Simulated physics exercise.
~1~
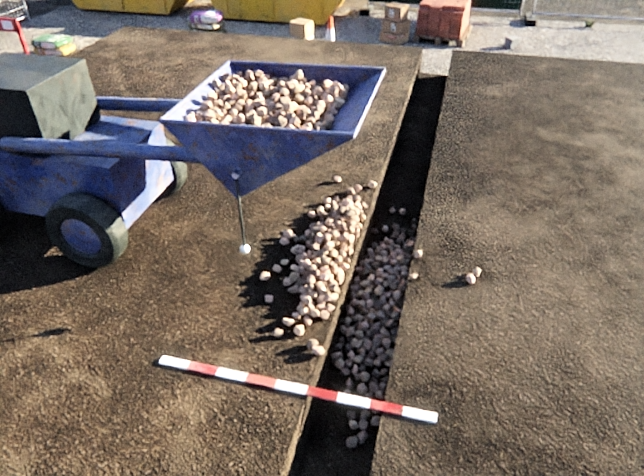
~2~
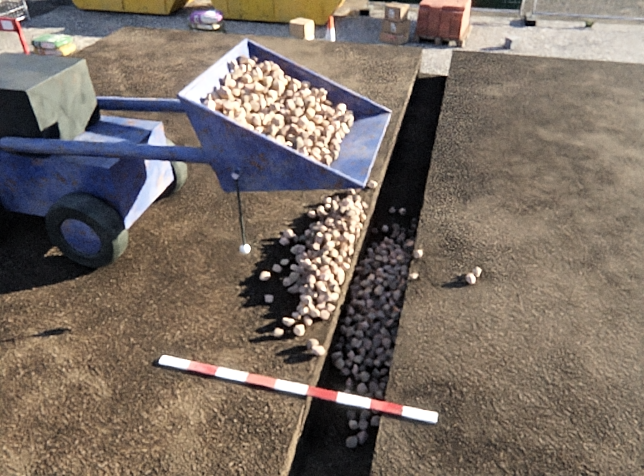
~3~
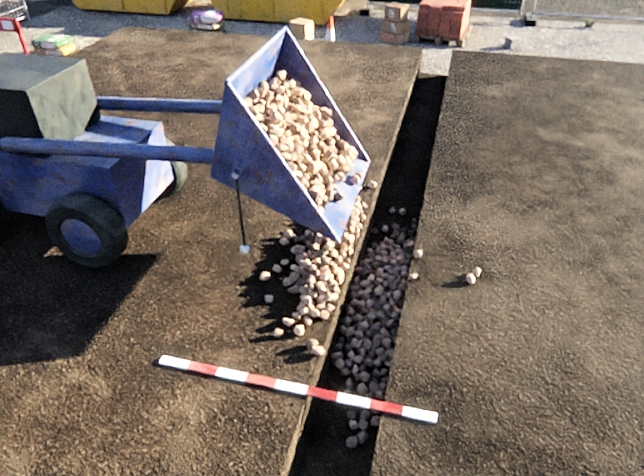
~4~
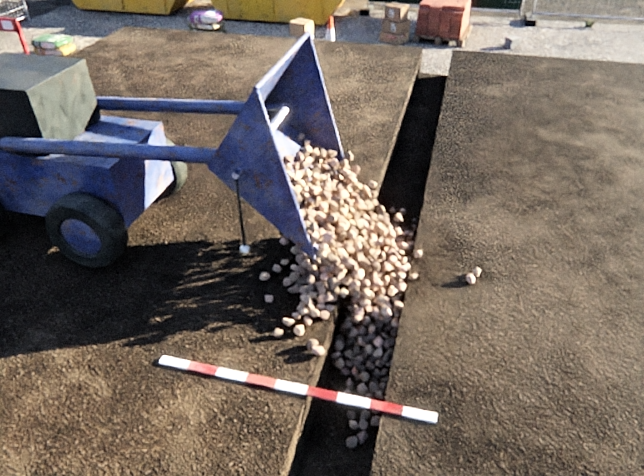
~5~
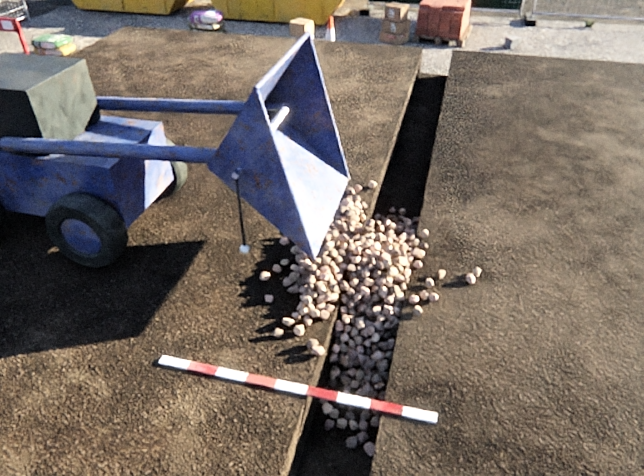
A blue loader with a dark block on its back and dark wheels stands at the left of a brown, rough yard, seen from above, its raised bucket full of pale, rounded stones. Below the bucket, more stones lie heaped at the edge and inside a dark, straight trench, near a red and white striped pole, while a white ball hangs beneath the bucket. The bucket tips steeply forward to the right, and the stones slide to its lip. They pour out over the old heap and into the trench. The bucket stays tilted and empty, leaving stones piled across the near edge and filling part of the trench, with a few beyond it.
